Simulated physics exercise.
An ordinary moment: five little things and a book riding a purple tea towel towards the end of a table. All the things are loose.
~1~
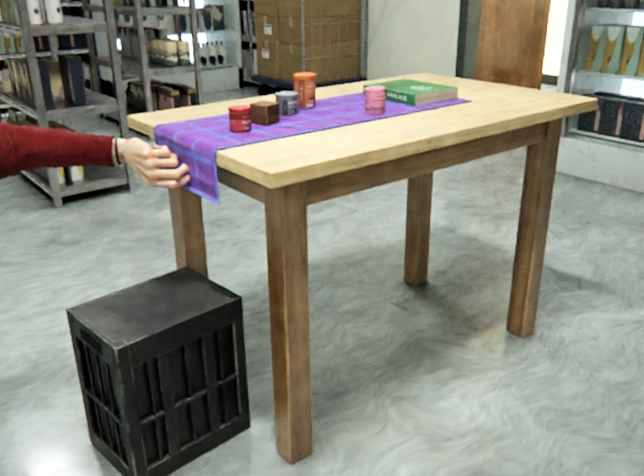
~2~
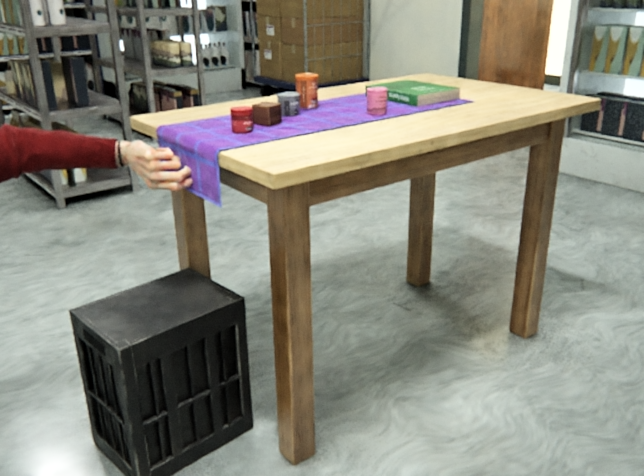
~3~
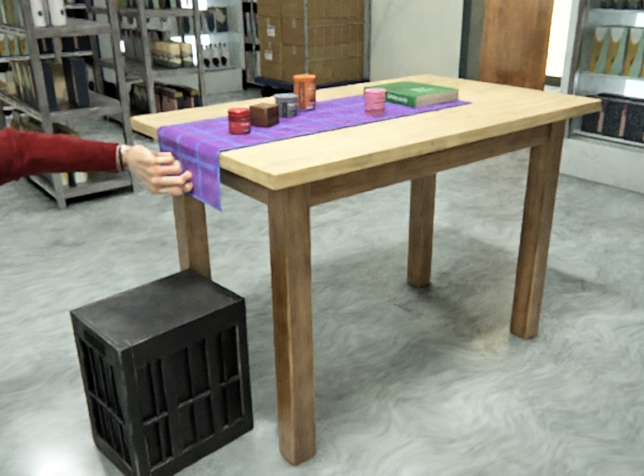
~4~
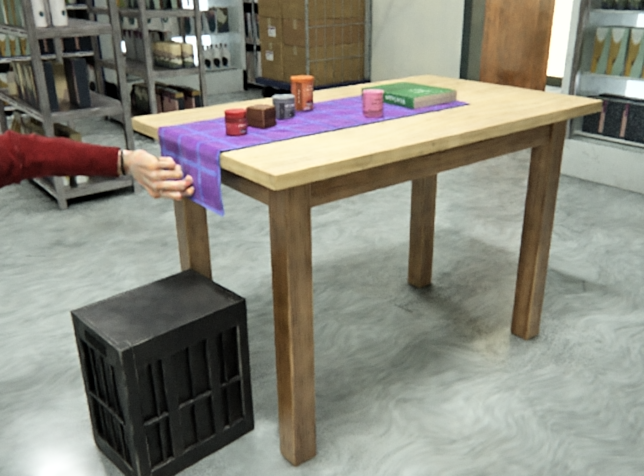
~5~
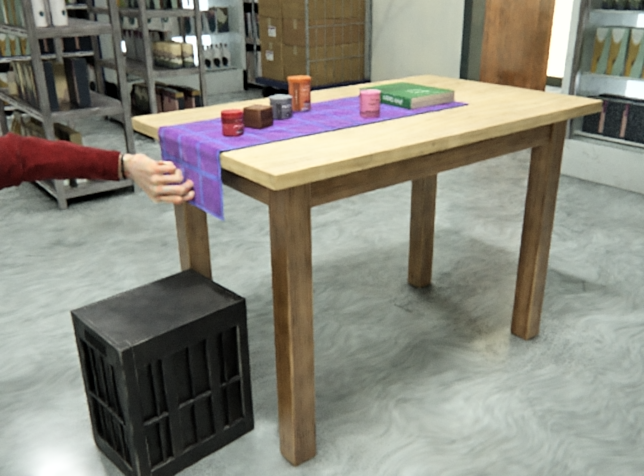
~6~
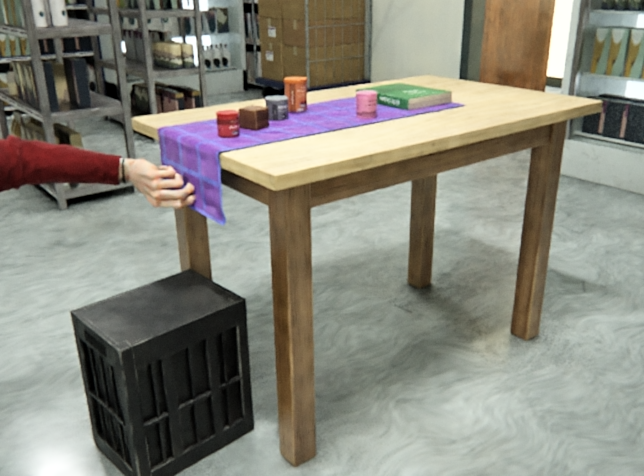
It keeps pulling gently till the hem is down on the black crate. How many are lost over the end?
The table loses two.
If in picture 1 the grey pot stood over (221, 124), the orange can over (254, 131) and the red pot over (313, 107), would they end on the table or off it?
The grey pot drops off; the orange can falls; the red pot remains up.
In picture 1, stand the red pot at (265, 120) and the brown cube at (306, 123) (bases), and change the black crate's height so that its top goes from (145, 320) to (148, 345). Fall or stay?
The red pot drops off, the brown cube falls.
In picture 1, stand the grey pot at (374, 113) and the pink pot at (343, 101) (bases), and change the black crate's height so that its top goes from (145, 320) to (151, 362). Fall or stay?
The grey pot remains up; the pink pot does not fall.
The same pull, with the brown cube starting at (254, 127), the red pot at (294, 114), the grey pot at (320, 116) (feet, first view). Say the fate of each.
The brown cube goes over; the red pot remains up; the grey pot keeps its place on top.
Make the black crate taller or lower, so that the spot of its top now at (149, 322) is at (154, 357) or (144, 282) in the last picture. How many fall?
It would be 3 and 1.
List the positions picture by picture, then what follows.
Hem (220, 205); red pot (239, 107); brown cube (264, 103); grey pot (286, 93); orange can (305, 74); pink pot (375, 88); top of the crate (145, 320), in the first frame.
Hem (221, 207); red pot (241, 108), in the second frame.
Hem (222, 212); brown cube (264, 105), in the third frame.
Hem (224, 217); grey pot (284, 96); top of the crate (149, 321), in the fourth frame.
Hem (225, 221); orange can (299, 77), in the fifth frame.
Hem (224, 225); red pot (227, 112); brown cube (253, 108); grey pot (277, 98); orange can (296, 78); pink pot (367, 92), in the sixth frame.
Soon after, hem near (194, 244); all still up.
After that, hem on the crate; red pot and brown cube gone.
In the end, hem on the crate; red pot and brown cube gone. The count of fallen things is two.
